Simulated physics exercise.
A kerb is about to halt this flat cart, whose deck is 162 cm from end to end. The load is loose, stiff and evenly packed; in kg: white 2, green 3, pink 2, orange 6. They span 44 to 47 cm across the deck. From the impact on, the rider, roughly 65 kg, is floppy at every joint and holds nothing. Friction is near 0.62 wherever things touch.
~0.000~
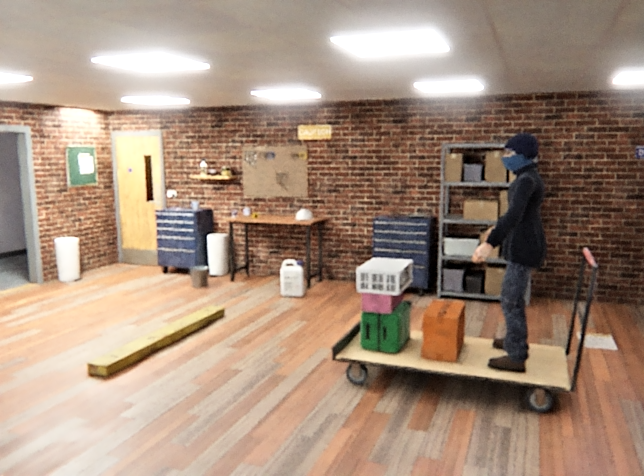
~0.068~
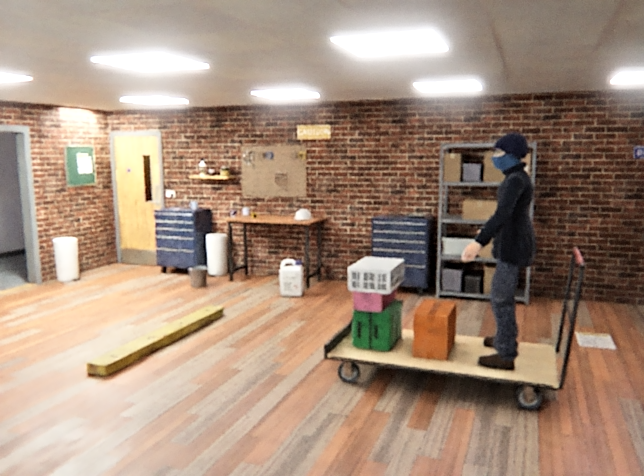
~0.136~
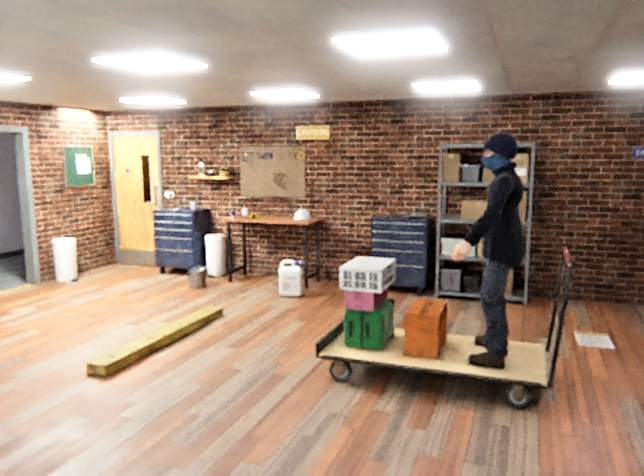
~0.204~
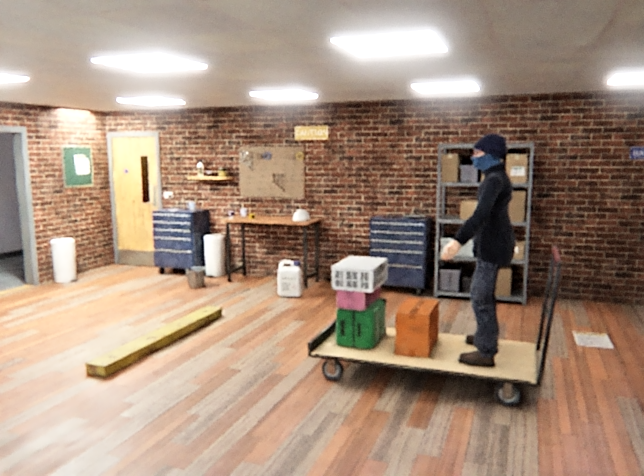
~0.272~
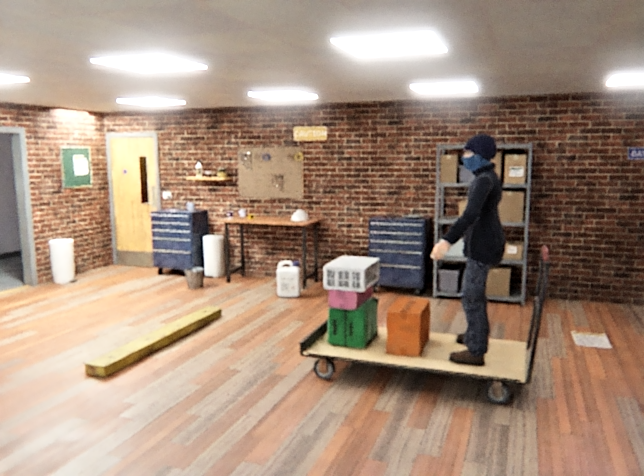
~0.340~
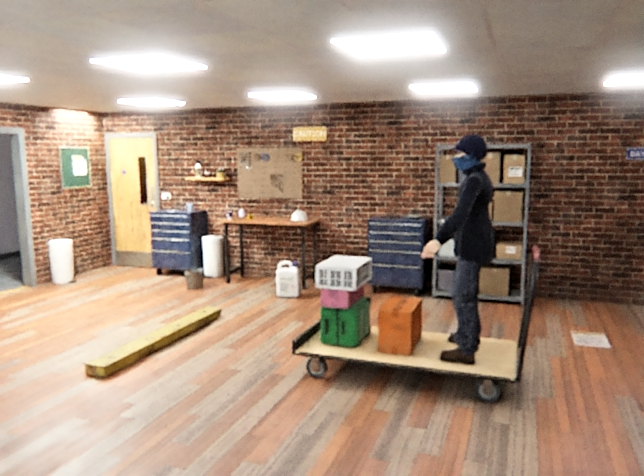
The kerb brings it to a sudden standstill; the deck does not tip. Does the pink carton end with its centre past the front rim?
At this pace the pink carton stays aboard.
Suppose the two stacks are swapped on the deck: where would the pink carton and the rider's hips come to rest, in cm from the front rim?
Then pink 50 behind, hips 110 behind.
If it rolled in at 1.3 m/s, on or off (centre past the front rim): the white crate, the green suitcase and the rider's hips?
Then white off, green on, hips on.
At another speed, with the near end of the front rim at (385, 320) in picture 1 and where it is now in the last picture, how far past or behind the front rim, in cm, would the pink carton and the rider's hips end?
Then pink 50 past, hips 80 behind.
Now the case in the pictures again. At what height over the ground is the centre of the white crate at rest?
Some 80 cm up.
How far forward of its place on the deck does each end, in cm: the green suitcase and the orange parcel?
Forward: Green 10, orange 30.
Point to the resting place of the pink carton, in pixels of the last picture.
At about (177, 277).
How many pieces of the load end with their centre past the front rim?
The count is 0.
After 1.91 s the deck stops.
After 2.16 s the pink carton is 19 cm behind the rim, tilted 10°, near (179, 276) in the last picture's view.
After 2.46 s the pink carton is 12 cm behind the rim, tilted 15°, near (173, 275) in the last picture's view.
After 2.91 s the pink carton is 17 cm behind the rim, tilted 5°, near (177, 277) in the last picture's view.
At rest, 3.2 s, nothing is past the rim; behind it, white crate, green suitcase, pink carton, orange parcel and the rider's hips.
